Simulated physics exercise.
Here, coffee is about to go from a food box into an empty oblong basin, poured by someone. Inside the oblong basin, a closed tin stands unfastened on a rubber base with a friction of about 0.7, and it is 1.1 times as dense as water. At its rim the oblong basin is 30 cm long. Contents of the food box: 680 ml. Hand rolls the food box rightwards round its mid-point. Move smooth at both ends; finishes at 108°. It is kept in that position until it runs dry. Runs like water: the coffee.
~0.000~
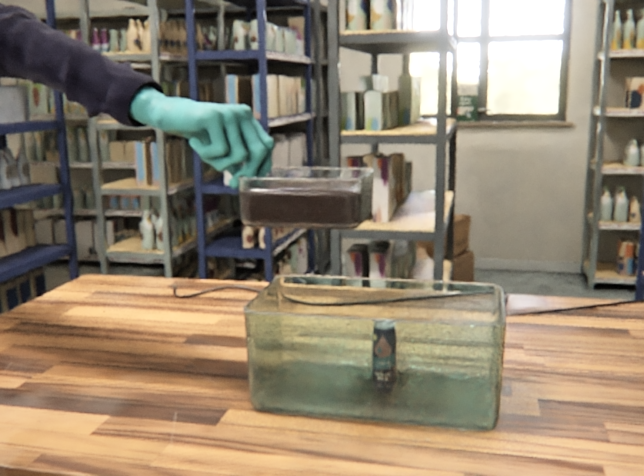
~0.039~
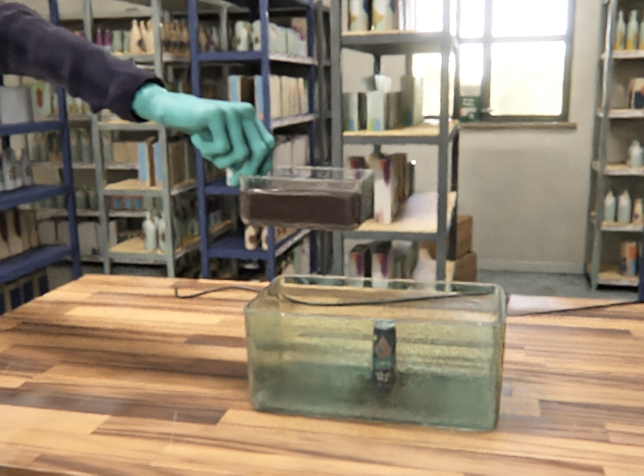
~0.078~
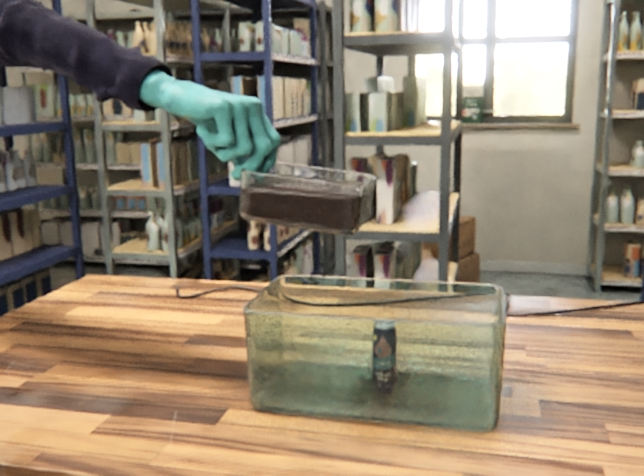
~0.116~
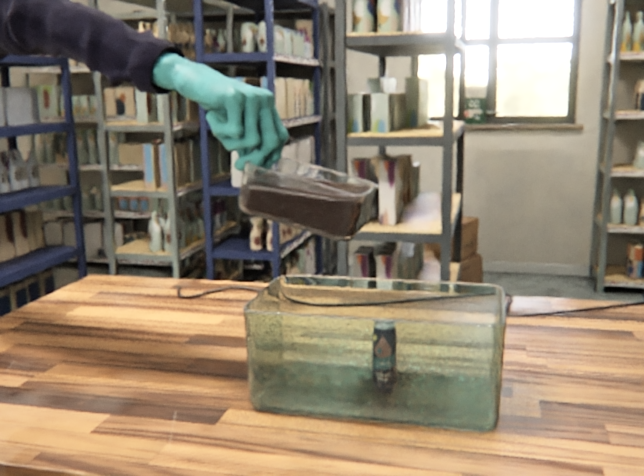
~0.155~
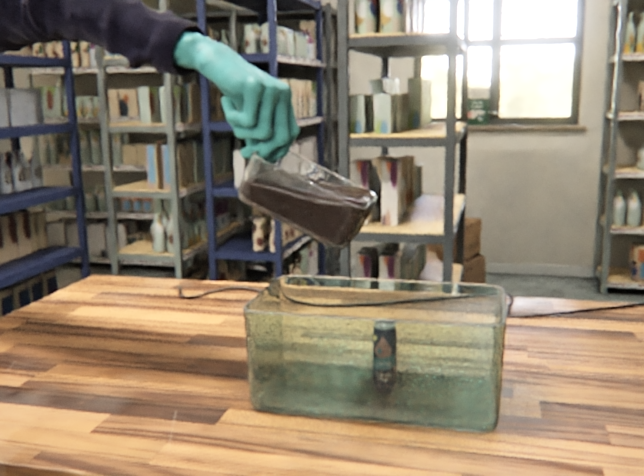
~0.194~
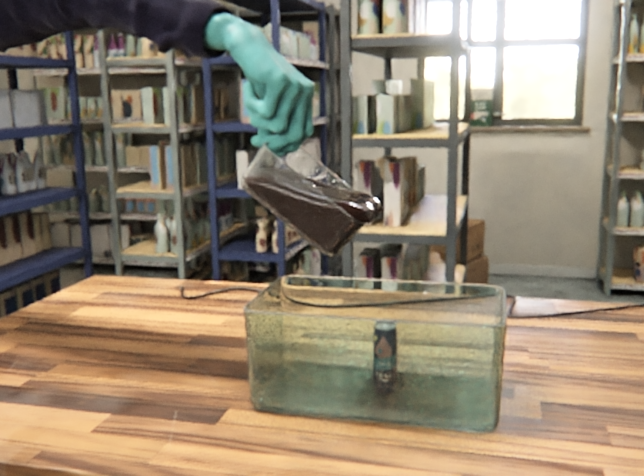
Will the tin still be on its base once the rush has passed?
Yes - odds are it weathers it.
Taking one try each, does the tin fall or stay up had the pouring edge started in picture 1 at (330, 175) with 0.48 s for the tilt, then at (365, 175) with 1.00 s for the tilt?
Trial 1 - tin tips; trial 2 - tin stays standing.
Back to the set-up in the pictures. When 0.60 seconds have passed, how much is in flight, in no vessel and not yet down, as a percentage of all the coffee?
10 per cent, roughly.
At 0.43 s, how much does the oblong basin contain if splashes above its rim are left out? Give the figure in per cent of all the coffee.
Around 62%.
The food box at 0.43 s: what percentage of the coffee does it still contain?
Roughly 10 %.
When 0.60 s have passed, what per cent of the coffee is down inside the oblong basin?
Some 90 per cent.
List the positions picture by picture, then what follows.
In the first picture, it leans 0°; its right rim is at (367, 176); the coffee meets the walls at (254, 184) and (366, 185); the oblong basin's rim runs from (262, 293) to (503, 305); the tin's top is at (385, 327).
In the second picture, it leans 2°; its right rim is at (368, 178); the coffee meets the walls at (255, 183) and (366, 186).
In the third picture, it leans 7°; its right rim is at (369, 183); the coffee meets the walls at (256, 180) and (368, 188).
In the fourth picture, it leans 15°; its right rim is at (371, 192); the coffee meets the walls at (257, 178) and (370, 191).
In the fifth picture, it leans 25°; its right rim is at (371, 204); the coffee meets the walls at (257, 175) and (372, 197); 1 per cent is over the edge.
In the sixth picture, it leans 38°; its right rim is at (368, 217); the coffee meets the walls at (259, 171) and (352, 199); 8 per cent is over the edge.
By 0.43 s the tilt is 105° and 9 per cent is still to pour; the tin stands where it began.
By 0.60 s the tilt is 108° and 2 per cent is still to pour; the tin stands where it began.
By 0.78 s the tilt is 108° and 0 per cent is still to pour; the tin stands where it began.
By 0.98 s the tilt is 108° and 0 per cent is still to pour; the tin stands where it began.
At rest the tin stands where it began.
